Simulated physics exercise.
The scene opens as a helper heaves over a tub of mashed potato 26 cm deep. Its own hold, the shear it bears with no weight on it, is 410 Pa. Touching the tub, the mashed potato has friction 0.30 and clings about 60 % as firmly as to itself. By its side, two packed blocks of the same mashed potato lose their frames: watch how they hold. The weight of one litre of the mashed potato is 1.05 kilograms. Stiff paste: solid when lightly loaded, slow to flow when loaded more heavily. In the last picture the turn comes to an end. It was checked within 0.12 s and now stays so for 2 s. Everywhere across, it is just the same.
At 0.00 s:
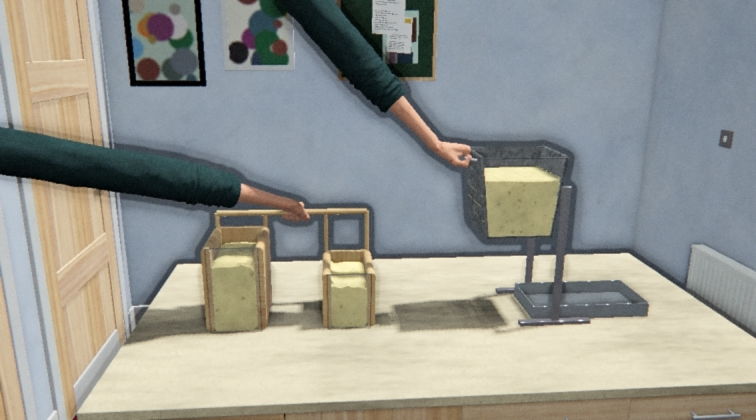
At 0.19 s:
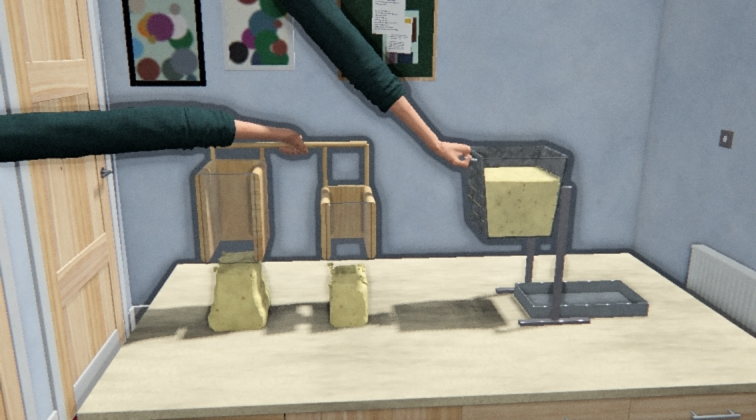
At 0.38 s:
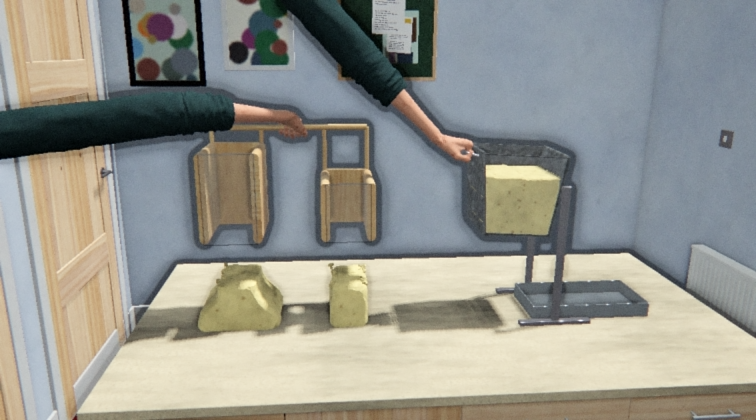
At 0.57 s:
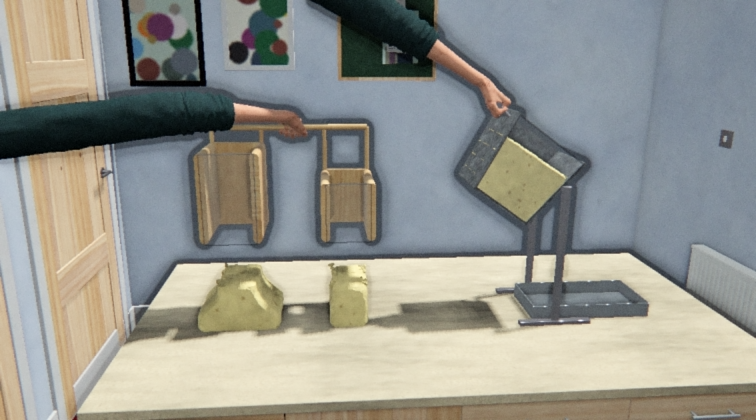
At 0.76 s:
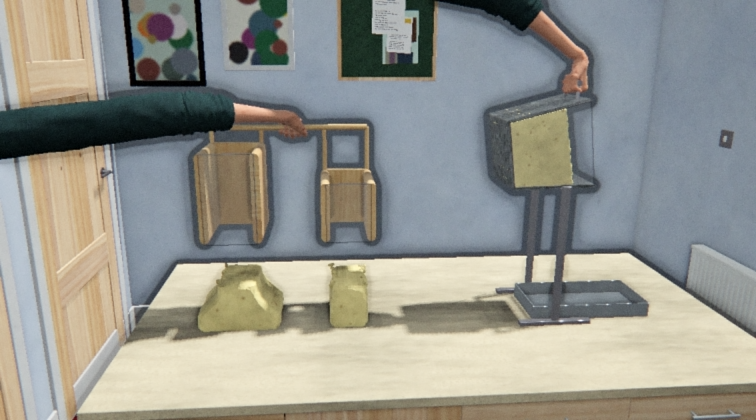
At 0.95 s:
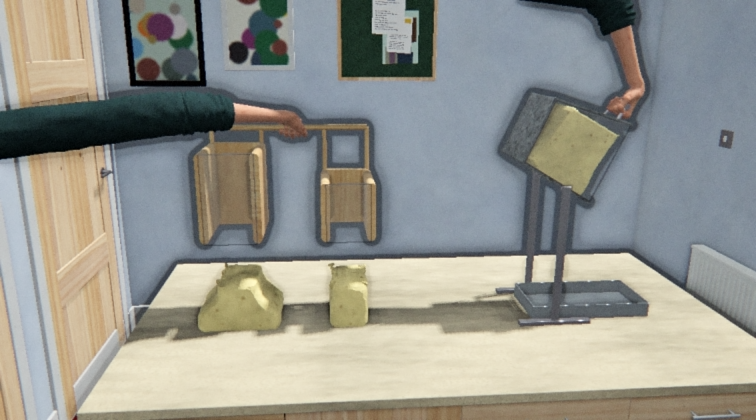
Wooden moulds lifting off two pale yellow blocks, the left one slumping, then a hand turning a grey tub clockwise on its stand.
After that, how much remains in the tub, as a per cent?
0 %.
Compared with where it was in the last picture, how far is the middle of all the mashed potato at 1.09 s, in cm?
Something like 14 cm, give or take.
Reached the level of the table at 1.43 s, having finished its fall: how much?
I'd say close to 100 per cent of it.
By 1.09 s, the tub is at 114 degrees and holds 52 %.
By 1.26 s, the tub is at 114 degrees and holds 0 %.
By 1.43 s, the tub is at 114 degrees and holds 0 %.
By 1.60 s, the tub is at 114 degrees and holds 0 %.
By 2.95 s, at the end, the tub is at 114 degrees and holds 0 %.
